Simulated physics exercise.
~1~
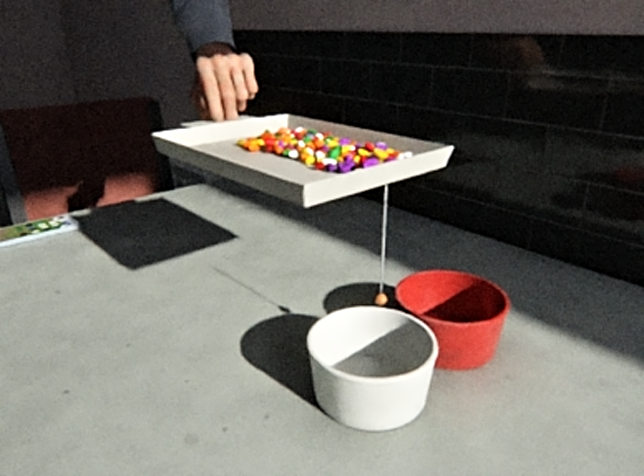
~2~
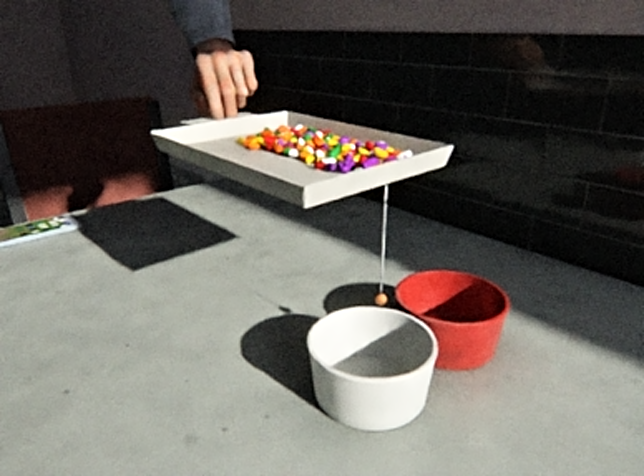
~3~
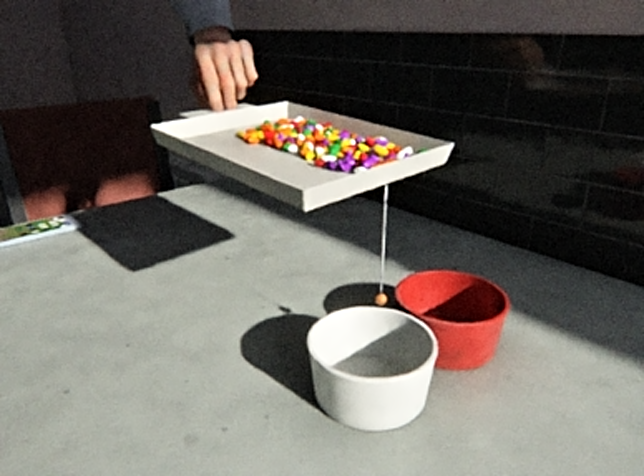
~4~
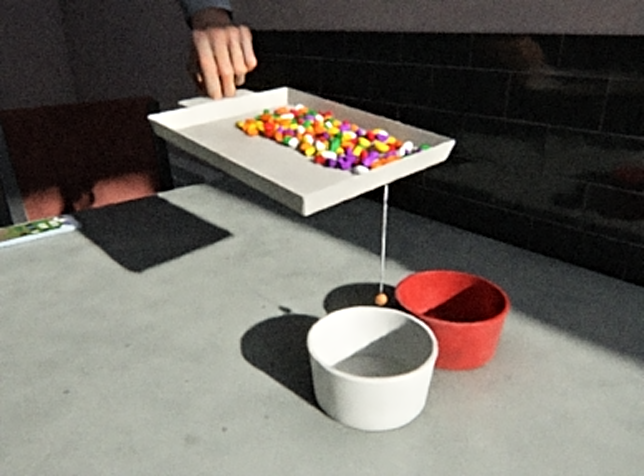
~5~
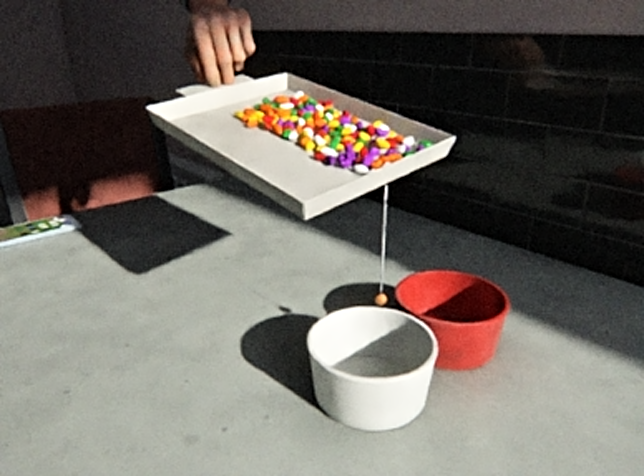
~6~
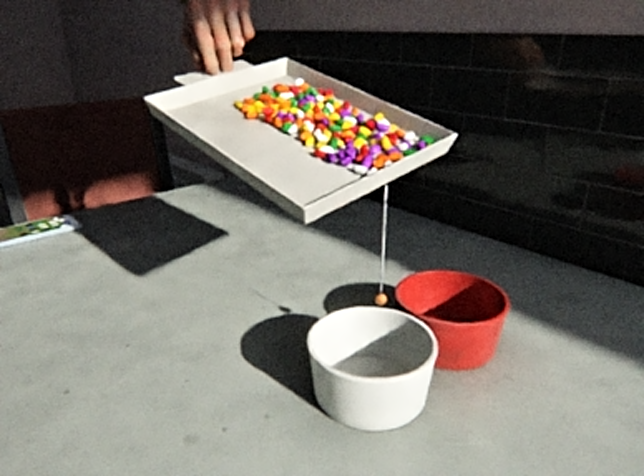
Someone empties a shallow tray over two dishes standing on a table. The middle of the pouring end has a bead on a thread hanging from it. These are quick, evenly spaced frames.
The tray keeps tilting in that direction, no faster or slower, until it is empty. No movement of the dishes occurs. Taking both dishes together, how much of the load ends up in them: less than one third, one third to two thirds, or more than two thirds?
One third to two thirds.
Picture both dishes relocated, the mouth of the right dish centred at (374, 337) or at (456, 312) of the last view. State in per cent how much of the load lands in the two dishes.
60% for the first placement, 50% for the second.
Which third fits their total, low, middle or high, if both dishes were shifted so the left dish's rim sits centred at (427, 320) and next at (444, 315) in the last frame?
Taking the tries in order: Under a third and under a third.
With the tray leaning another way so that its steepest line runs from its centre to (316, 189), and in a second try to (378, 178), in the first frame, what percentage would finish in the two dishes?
Shares: 50 %, then 60 %.
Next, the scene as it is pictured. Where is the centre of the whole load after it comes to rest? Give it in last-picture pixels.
Somewhere around (335, 405) in the last picture.
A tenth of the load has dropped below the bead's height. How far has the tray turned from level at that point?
The tilt is near 75° by then.
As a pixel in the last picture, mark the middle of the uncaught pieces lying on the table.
Close to (264, 435).
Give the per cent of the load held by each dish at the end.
Left dish: Roughly 50 per cent; right dish: Roughly 0 per cent.
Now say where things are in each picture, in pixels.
Corners of the pouring end (305, 182) and (446, 146), level; middle of the load (332, 151), jelly beans; left dish (419, 391); right dish (496, 336); bead on its thread (381, 299), in the first picture.
Corners of the pouring end (305, 183) and (446, 146), level; middle of the load (332, 149), in the second picture.
Corners of the pouring end (305, 187) and (446, 143), tipped barely, lowest at the left corner; middle of the load (332, 145), in the third picture.
Corners of the pouring end (305, 192) and (447, 140), tipped a little, lowest at the left corner; middle of the load (332, 138), in the fourth picture.
Corners of the pouring end (305, 198) and (448, 137), tipped a little, lowest at the left corner; middle of the load (324, 129), in the fifth picture.
Corners of the pouring end (305, 203) and (450, 134), tipped clearly, lowest at the left corner; middle of the load (324, 123); left dish (419, 391); right dish (496, 336), in the sixth picture.
Just after the last frame, tray tipped steeply; almost all on the tray; just a few outside both; just a few in the air.
A moment on, tray tipped right over; roughly a third on the tray; roughly a quarter in the left dish; roughly a quarter outside both; roughly a quarter in the air.
Further on, tray tipped past a quarter turn; roughly half in the left dish; roughly half outside both.
When it is over, tray tipped past a quarter turn; roughly half in the left dish; not one in the right dish; roughly half outside both.
